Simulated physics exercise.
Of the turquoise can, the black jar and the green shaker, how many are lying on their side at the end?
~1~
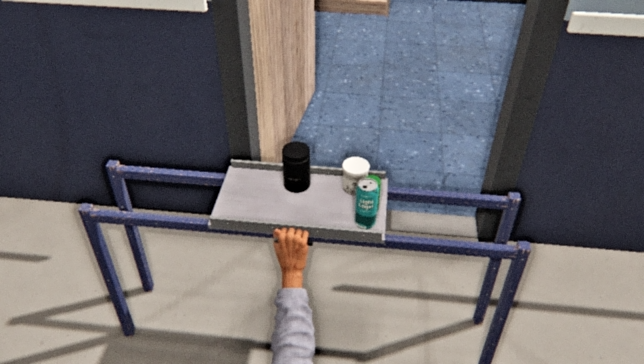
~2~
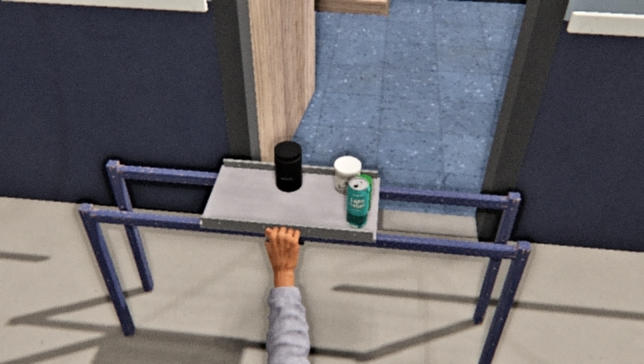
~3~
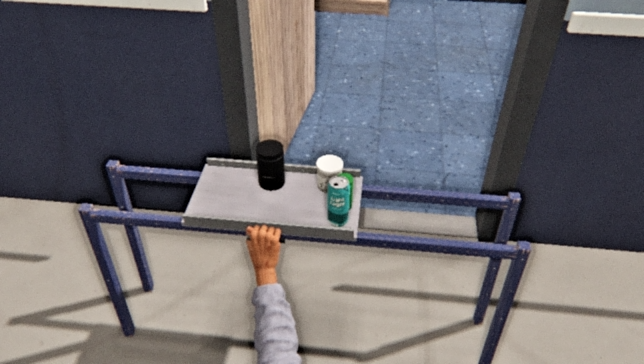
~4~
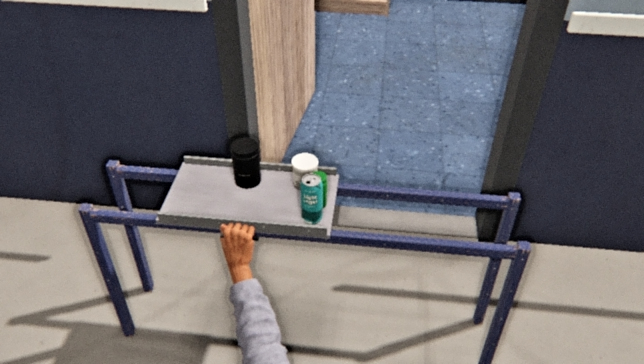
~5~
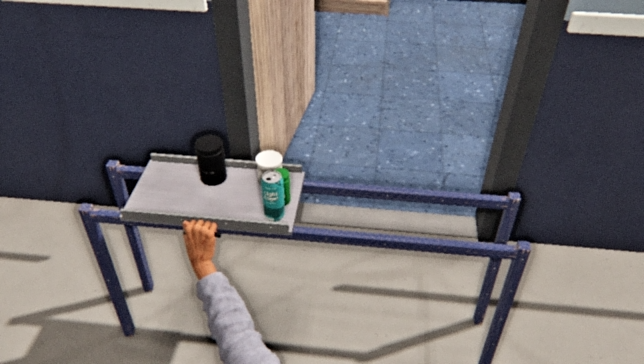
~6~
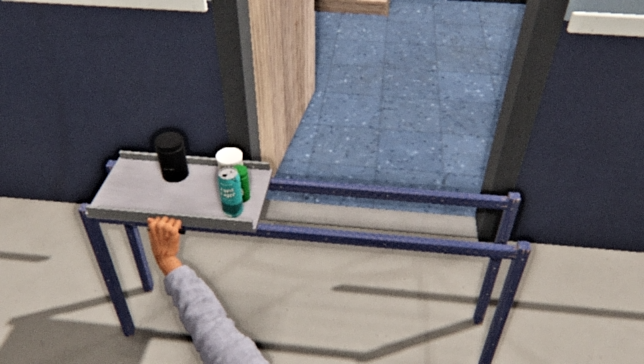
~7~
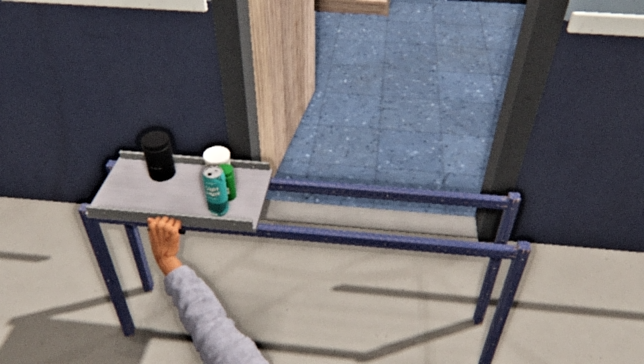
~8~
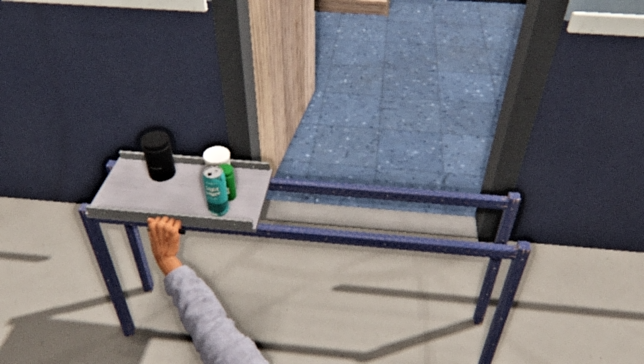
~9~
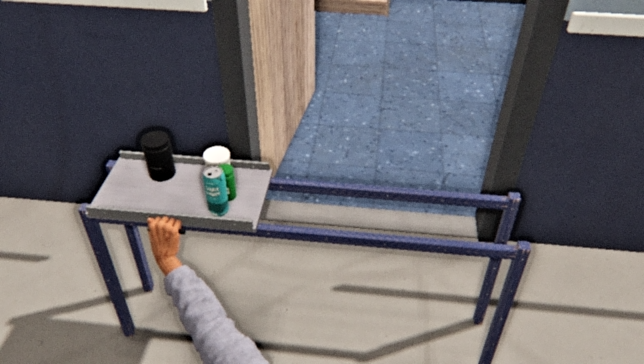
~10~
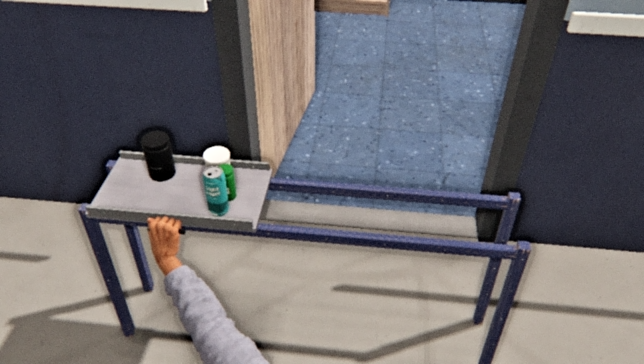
None of them are lying on their side. The turquoise can, the black jar and the green shaker all remain standing on the tray.
A gray tray carrying a black jar, a white tin, a turquoise can and a green shaker starts near the middle of a blue rail frame, with a hand at its front edge. The hand moves it left along the rails, slowly at first and then faster, and the items ride along upright. The tray stops at the left end of the frame. The items slide a little farther left across its surface, then come to rest. At the end all four stand still on the motionless tray, with the hand still at its edge.
